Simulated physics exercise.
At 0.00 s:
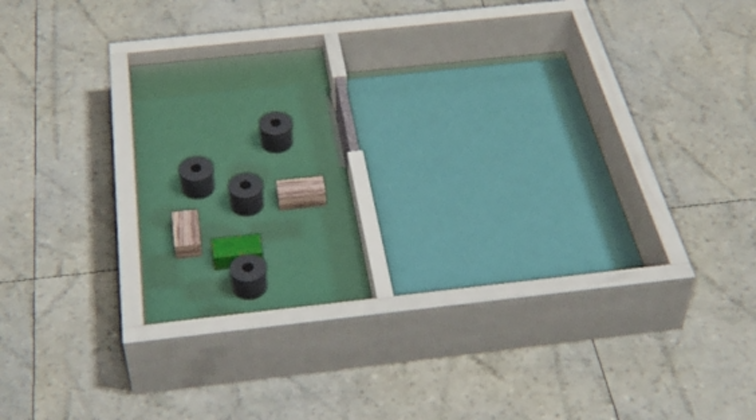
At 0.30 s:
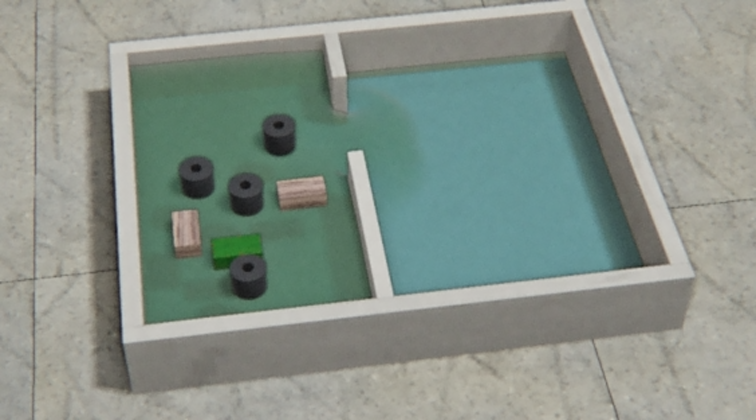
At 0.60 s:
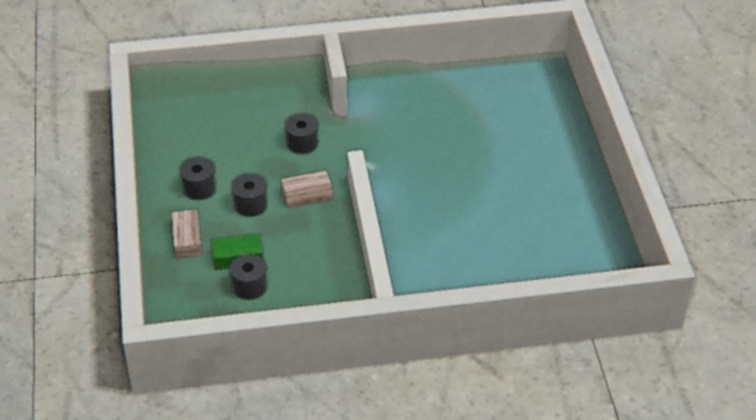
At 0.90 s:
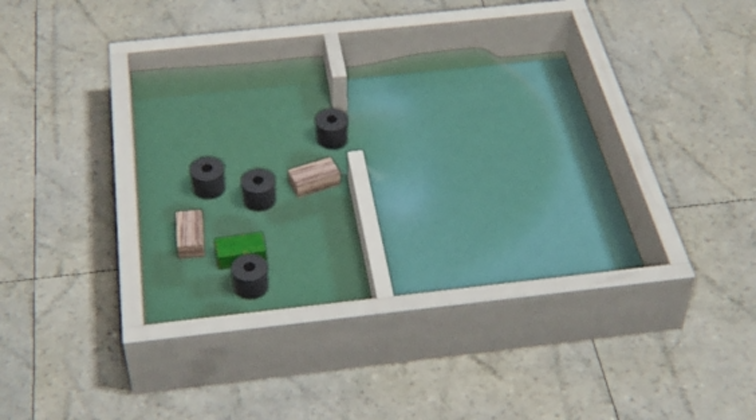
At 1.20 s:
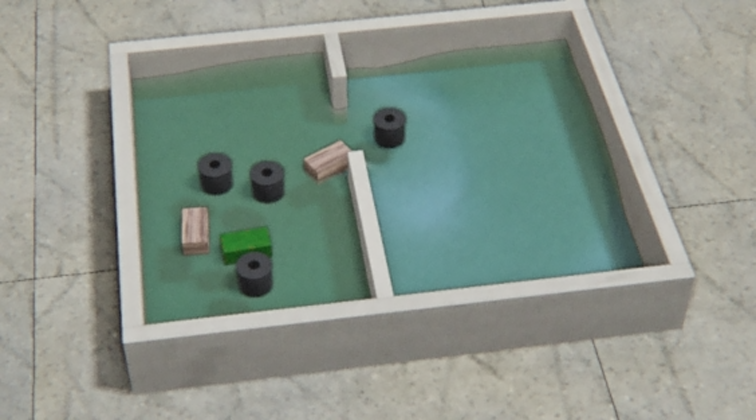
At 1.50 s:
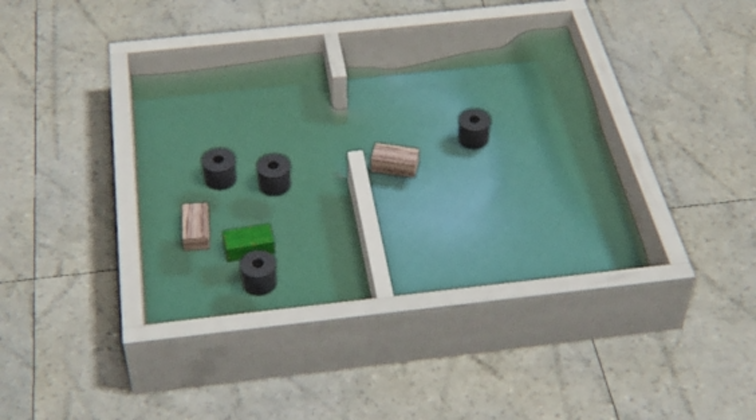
A pale rectangular tank on a grey, stone-like floor, seen from above at an angle by a still camera, is split by a wall into a green-tinted left part and a bluer right part. On the left float four black tubs, two pinkish wooden blocks and a green block. The divider's board disappears, greenish water spreads rightward, and one tub, then a wooden block, pass through the gap while the others shift slightly.
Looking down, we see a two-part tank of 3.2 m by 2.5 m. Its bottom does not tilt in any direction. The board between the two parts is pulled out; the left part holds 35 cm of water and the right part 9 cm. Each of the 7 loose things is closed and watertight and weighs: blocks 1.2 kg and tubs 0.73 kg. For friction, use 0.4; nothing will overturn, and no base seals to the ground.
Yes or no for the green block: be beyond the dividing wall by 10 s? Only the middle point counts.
The green block stays on this side.
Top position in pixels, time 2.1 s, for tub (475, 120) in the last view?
About pixel (553, 122).
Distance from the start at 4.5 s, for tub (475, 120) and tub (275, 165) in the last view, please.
One is off by 250 cm, the other by 250 cm, in the order asked.
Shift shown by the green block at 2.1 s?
Displacement near 20 cm.
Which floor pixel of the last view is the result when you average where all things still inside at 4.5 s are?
Averaged position, last view: Near pixel (368, 233).
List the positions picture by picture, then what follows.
In the first frame, the green block at (237, 246), afloat; 35 cm deep round most things; 0 of 7 have shifted.
In the second frame, the green block at (237, 246), afloat; 35 cm deep round most things; 0 of 7 have shifted.
In the third frame, the green block at (237, 246), afloat; 34 cm deep round most things; 2 of 7 have shifted.
In the fourth frame, the green block at (240, 245) floats, 3 cm from its start; 31 cm deep round most things; 4 of 7 have shifted.
In the fifth frame, the green block at (246, 240), afloat, 10 cm from its start; about 1610 L in view; 7 of 7 have shifted.
In the sixth frame, the green block at (248, 237), afloat, 14 cm from its start; about 1610 L in view; 7 of 7 have shifted.
After 2.1 s the green block is near (248, 229), 0.2 m from its start, afloat; 2 of 7 are over the mark; 7 afloat.
After 4.5 s the green block is near (262, 214), 0.4 m from its start, afloat; 3 of 7 are over the mark; 7 afloat.
After 7.0 s the green block is near (280, 227), 0.4 m from its start, afloat; 3 of 7 are over the mark; 7 afloat.
After 10.0 s the green block is near (293, 214), 0.5 m from its start, afloat; 3 of 7 are over the mark; 7 afloat.
